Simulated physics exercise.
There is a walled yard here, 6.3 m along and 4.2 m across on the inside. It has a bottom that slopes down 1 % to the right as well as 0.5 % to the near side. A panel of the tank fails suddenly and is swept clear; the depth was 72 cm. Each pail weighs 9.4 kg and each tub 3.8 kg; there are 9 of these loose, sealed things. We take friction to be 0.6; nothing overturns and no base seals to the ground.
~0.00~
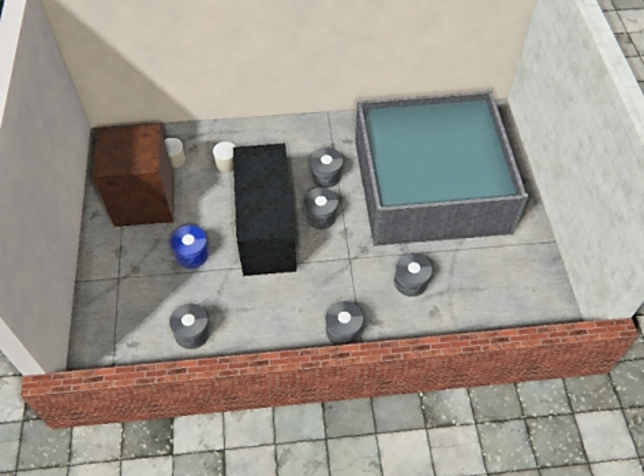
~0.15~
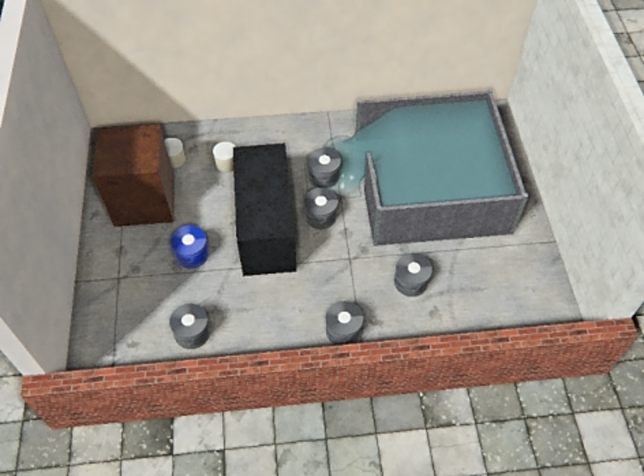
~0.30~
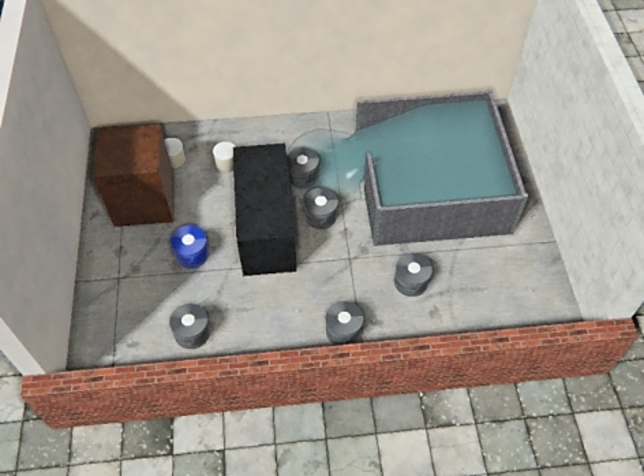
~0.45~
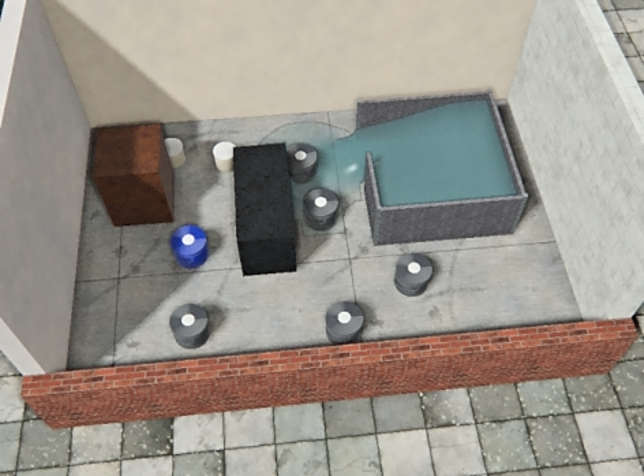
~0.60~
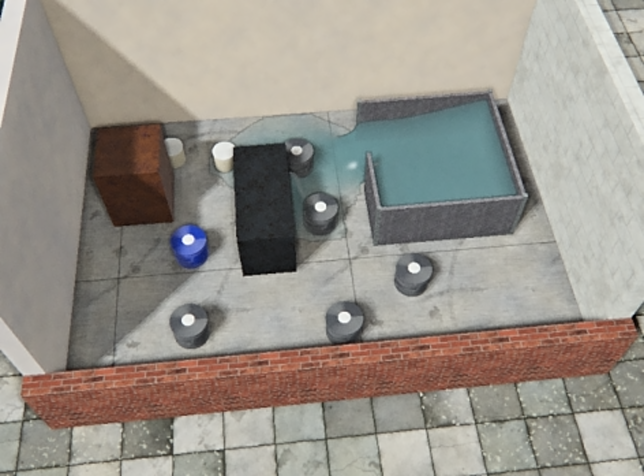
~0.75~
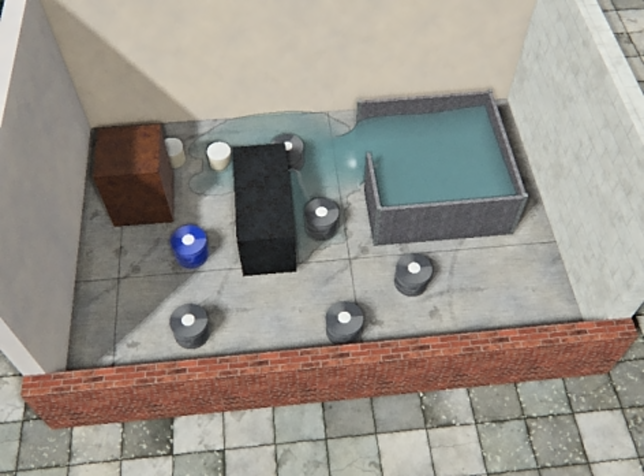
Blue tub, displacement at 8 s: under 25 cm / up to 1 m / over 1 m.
Over 1 m.
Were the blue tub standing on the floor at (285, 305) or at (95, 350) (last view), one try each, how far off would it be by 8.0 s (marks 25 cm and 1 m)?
In that order: It travels far; it ends far away.
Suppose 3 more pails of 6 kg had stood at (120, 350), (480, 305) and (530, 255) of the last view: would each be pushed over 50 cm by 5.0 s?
In that order: Over, short of it, less.
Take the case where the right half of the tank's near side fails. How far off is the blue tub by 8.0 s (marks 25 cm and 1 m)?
In that scenario the blue tub would have shifted only slightly.
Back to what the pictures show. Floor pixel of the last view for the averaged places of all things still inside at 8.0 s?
Averaged position, last view: Near pixel (383, 196).
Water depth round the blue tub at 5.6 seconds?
Roughly 8 cm at that moment.
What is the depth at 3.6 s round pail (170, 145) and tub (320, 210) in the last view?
First roughly 26 cm, second roughly 2 cm.
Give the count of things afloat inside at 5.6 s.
The number is 7.
After 1.6 s the blue tub is near (189, 241), 0.0 m from its start, aground; 1 afloat.
After 3.6 s the blue tub is near (259, 336), 1.7 m from its start, afloat; 6 afloat.
After 5.6 s the blue tub is near (371, 312), 2.5 m from its start, afloat; 7 afloat.
After 8.0 s the blue tub is near (526, 284), 4.2 m from its start, afloat; 7 afloat.
